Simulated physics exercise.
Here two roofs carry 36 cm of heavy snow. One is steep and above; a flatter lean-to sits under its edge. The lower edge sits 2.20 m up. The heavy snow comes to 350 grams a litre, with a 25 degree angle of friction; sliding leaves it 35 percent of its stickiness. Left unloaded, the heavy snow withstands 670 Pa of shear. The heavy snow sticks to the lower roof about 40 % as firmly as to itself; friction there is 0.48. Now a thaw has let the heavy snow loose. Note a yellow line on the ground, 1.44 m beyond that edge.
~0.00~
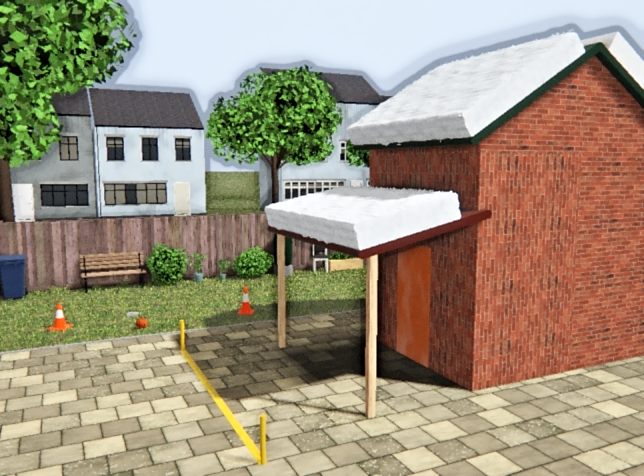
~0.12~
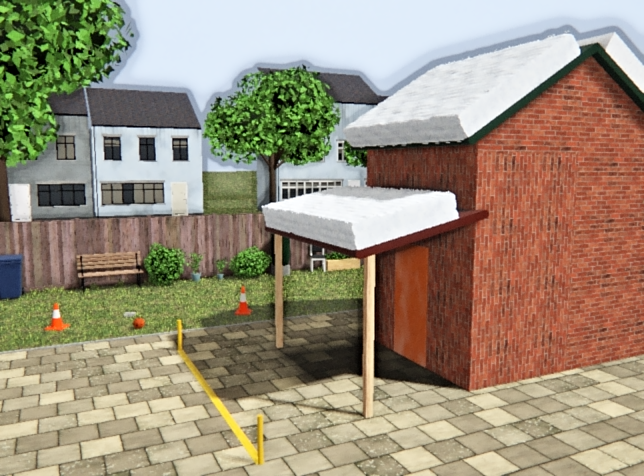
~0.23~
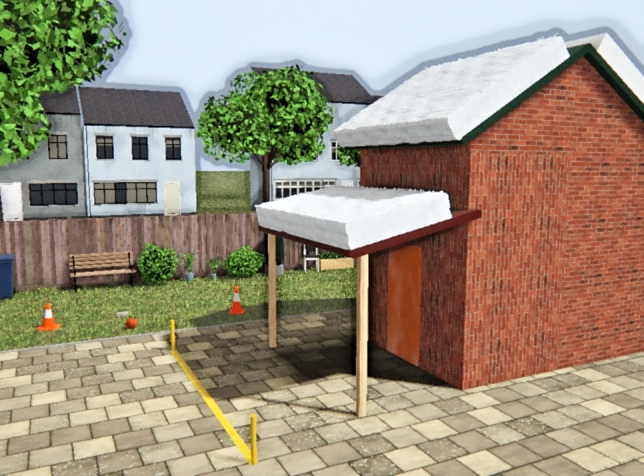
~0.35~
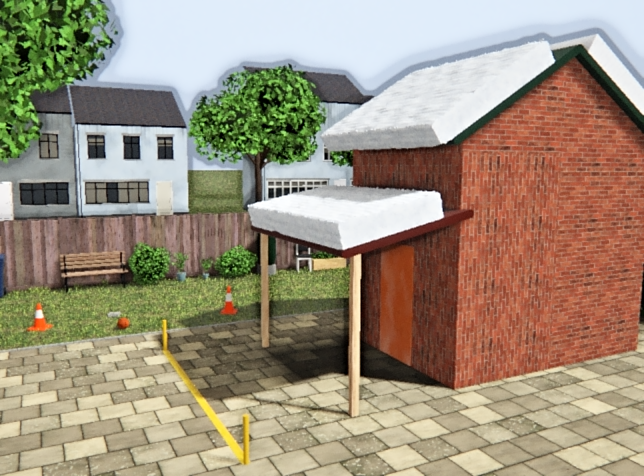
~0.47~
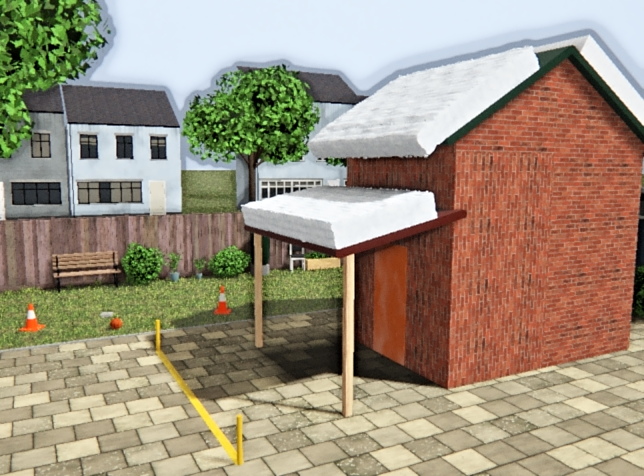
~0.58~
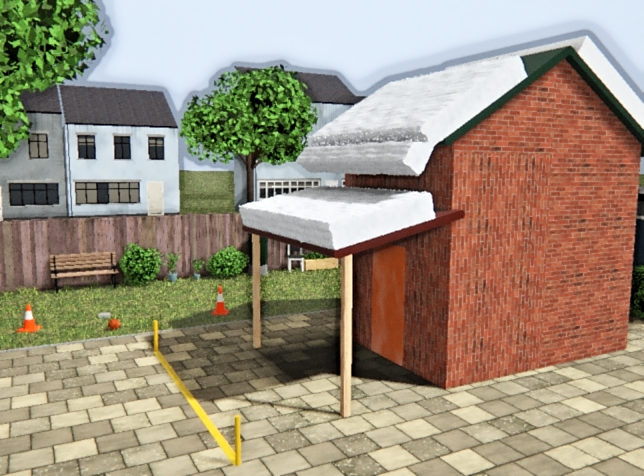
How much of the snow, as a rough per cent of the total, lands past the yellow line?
The snow past the yellow line makes up roughly 32 percent of the total.
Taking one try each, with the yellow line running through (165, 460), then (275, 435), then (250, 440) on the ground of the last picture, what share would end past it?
First try around 18 per cent, second around 50 per cent, third around 40 per cent.
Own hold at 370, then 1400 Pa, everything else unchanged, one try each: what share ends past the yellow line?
Respectively 40 % and 16 %.
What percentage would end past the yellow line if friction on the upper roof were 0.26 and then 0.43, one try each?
First some 25 %, after that some 7 %.
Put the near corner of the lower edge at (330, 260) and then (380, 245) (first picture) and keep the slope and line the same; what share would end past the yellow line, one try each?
The first try gives 25 percent and the second gives 40 percent.
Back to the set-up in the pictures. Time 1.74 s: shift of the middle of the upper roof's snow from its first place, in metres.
About 4.0 m.
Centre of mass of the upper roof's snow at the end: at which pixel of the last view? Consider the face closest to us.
It sits close to (230, 393).
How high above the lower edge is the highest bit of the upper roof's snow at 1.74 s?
About 0.7 m.
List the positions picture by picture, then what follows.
Foremost bit of the heavy snow at (470, 114), in the first picture.
Foremost bit of the heavy snow at (466, 116), its middle shifted 2.6 cm, 1 % of it past the upper edge, in one piece, in the second picture.
Foremost bit of the heavy snow at (455, 118), its middle shifted 10 cm, 4 % of it past the upper edge, in one piece, in the third picture.
Foremost bit of the heavy snow at (441, 129), its middle shifted 23 cm, 10 % of it past the upper edge, in one piece, in the fourth picture.
Foremost bit of the heavy snow at (425, 130), its middle shifted 41 cm, 18 % of it past the upper edge, cracking, in the fifth picture.
Foremost bit of the heavy snow at (411, 153), its middle shifted 65 cm, 28 % of it past the upper edge, cracking, in the sixth picture.
After 1.12 s, none is below the lower edge and 0 % is past the line.
After 1.74 s, 39 % is below the lower edge and 5 % is past the line.
After 2.37 s, 64 % is below the lower edge and 31 % is past the line.
After 3.00 s, 65 % is below the lower edge and 32 % is past the line.
After 3.40 s, 65 % is below the lower edge and 32 % is past the line.
